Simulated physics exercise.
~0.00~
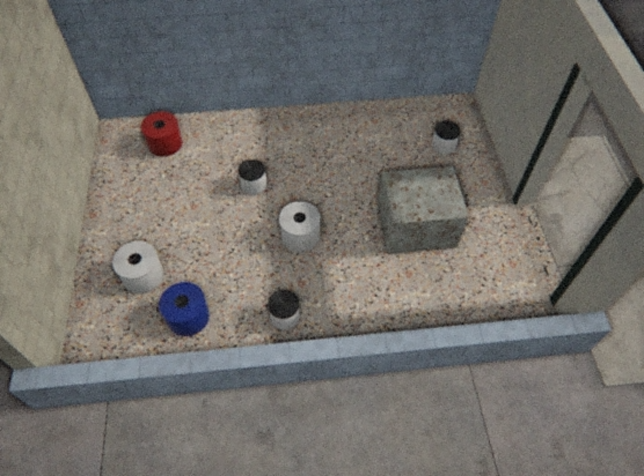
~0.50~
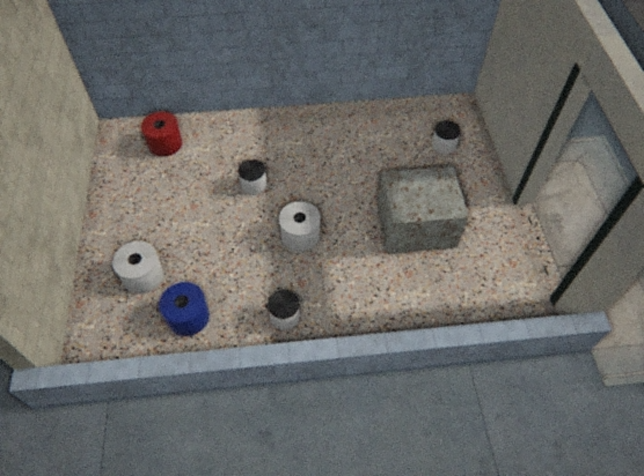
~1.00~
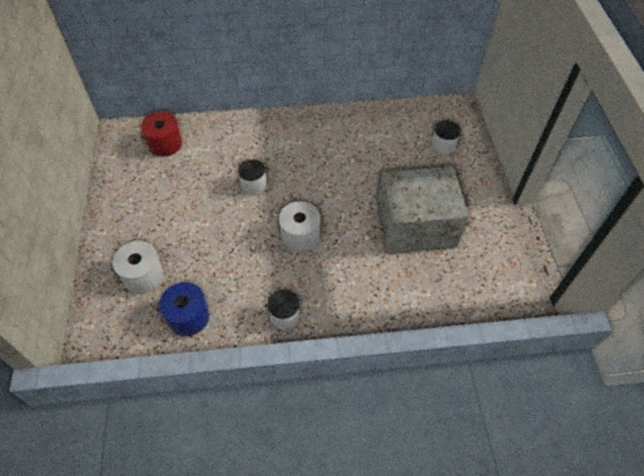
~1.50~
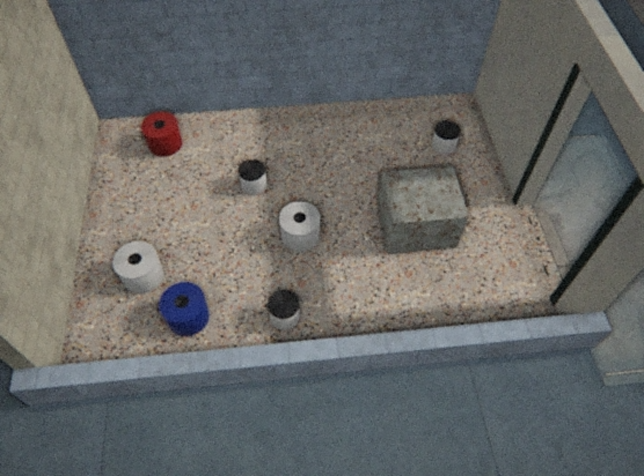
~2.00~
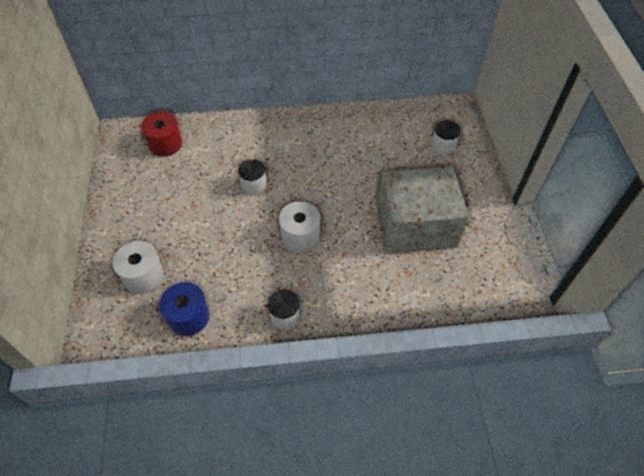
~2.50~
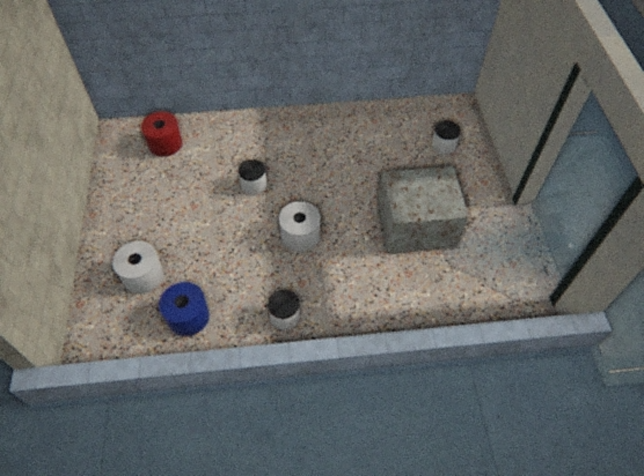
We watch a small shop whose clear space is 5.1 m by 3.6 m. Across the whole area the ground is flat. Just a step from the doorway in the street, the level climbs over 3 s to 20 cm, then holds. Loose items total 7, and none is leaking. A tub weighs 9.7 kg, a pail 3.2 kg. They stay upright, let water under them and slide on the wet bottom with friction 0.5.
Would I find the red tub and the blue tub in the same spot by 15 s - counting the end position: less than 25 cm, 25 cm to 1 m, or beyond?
Looking at where they end up, the red tub ends well away while the blue tub ends well away.
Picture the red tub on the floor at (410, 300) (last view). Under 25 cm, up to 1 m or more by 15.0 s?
It ends far away.
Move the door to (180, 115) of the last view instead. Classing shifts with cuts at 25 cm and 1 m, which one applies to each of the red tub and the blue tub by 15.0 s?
With that change, the red tub would go a long distance while the blue tub would go a long distance.
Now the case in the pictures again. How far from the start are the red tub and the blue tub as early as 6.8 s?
0 and 80 cm, roughly.
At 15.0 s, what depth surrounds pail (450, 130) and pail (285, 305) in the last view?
About 5 and 8 cm.
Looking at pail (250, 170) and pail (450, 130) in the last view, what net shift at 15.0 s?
The first is 200 cm from its start, the second 100 cm.
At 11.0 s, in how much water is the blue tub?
Roughly 13 cm at that moment.
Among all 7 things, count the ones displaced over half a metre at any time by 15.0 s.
7.
After 3.5 s the red tub is near (159, 125), 0.0 m from its start, aground; the blue tub is near (182, 302), 0.0 m from its start, aground; 0 afloat.
After 6.8 s the red tub is near (159, 125), 0.0 m from its start, aground; the blue tub is near (92, 305), 0.9 m from its start, afloat; 2 afloat.
After 11.0 s the red tub is near (177, 145), 0.5 m from its start, afloat; the blue tub is near (117, 109), 2.9 m from its start, afloat; 5 afloat.
After 15.0 s the red tub is near (199, 234), 1.8 m from its start, afloat; the blue tub is near (315, 185), 2.0 m from its start, afloat; 7 afloat.
